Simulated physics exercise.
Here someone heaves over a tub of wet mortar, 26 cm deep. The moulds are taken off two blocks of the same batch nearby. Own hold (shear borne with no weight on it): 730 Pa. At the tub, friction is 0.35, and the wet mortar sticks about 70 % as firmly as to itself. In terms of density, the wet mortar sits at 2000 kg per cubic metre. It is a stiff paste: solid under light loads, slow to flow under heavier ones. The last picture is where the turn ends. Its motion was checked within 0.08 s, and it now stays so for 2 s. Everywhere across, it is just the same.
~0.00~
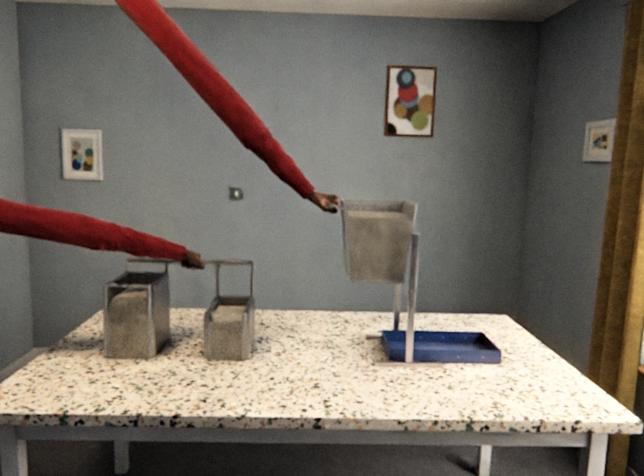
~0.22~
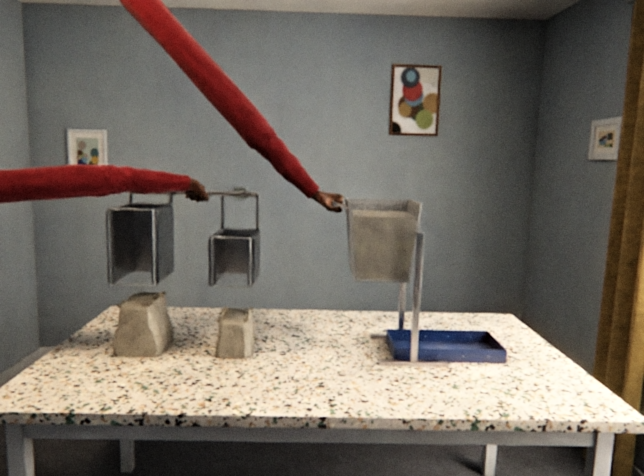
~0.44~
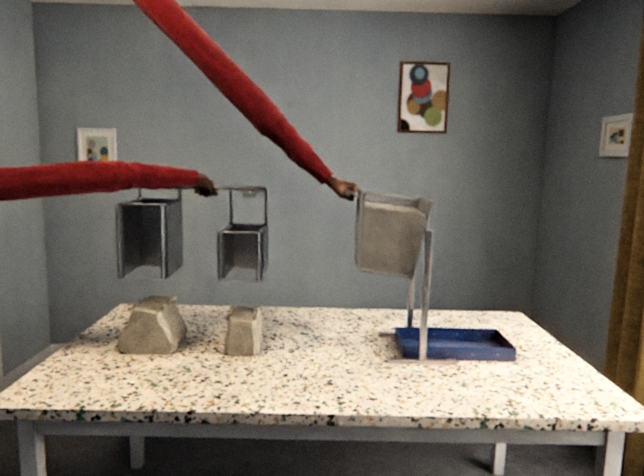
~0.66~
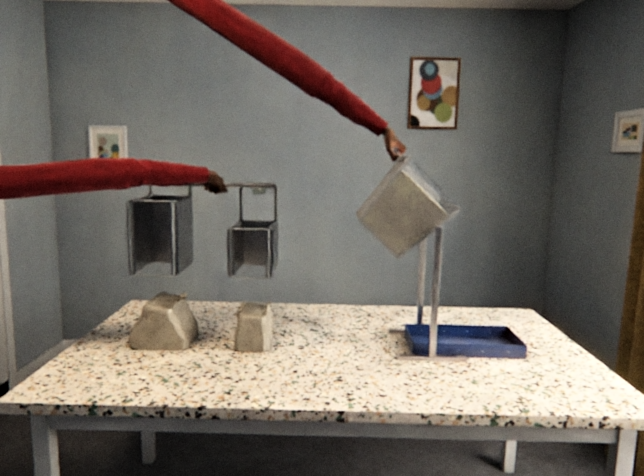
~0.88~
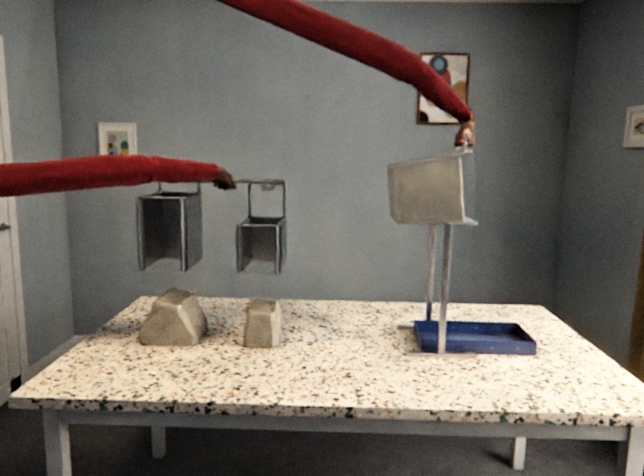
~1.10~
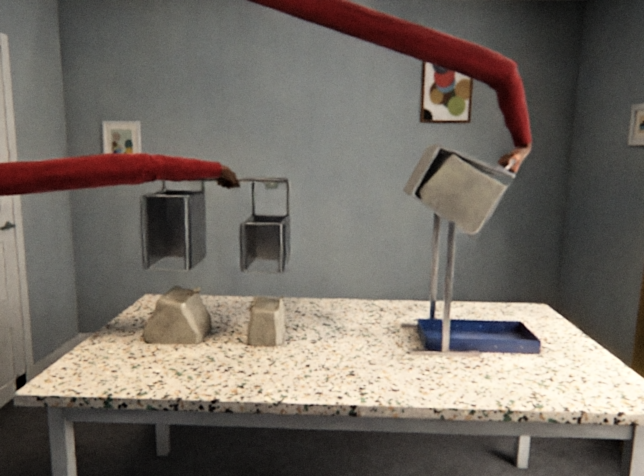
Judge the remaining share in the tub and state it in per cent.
The remaining share is close to 0 %.
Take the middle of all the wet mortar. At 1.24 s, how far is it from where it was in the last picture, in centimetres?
Shift: Roughly 12 cm.
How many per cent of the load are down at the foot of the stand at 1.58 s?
Down at that time: Approx. 80 %.
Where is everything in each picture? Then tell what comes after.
The first frame shows handle-side rim at (347, 204), tilt 0 degrees; top of the wet mortar at (361, 217); blocks stand 22 cm, 14 cm (left to right).
The second frame shows handle-side rim at (352, 203), tilt 0 degrees; top of the wet mortar at (365, 216); blocks stand 19 cm, 14 cm (left to right).
The third frame shows handle-side rim at (365, 193), tilt 7 degrees; top of the wet mortar at (370, 207); blocks stand 16 cm, 14 cm (left to right).
The fourth frame shows handle-side rim at (412, 159), tilt 43 degrees; top of the wet mortar at (406, 173); blocks stand 16 cm, 14 cm (left to right).
The fifth frame shows handle-side rim at (475, 154), tilt 84 degrees; top of the wet mortar at (456, 159); blocks stand 16 cm, 14 cm (left to right).
The sixth frame shows handle-side rim at (513, 178), tilt 117 degrees; top of the wet mortar at (455, 156); blocks stand 16 cm, 14 cm (left to right).
After 1.24 s, the tub is at 117 degrees and holds 58 %.
After 1.41 s, the tub is at 117 degrees and holds 2 %.
After 1.58 s, the tub is at 117 degrees and holds 0 %.
After 1.75 s, the tub is at 117 degrees and holds 0 %.
After 3.10 s, at the end, the tub is at 117 degrees and holds 0 %.
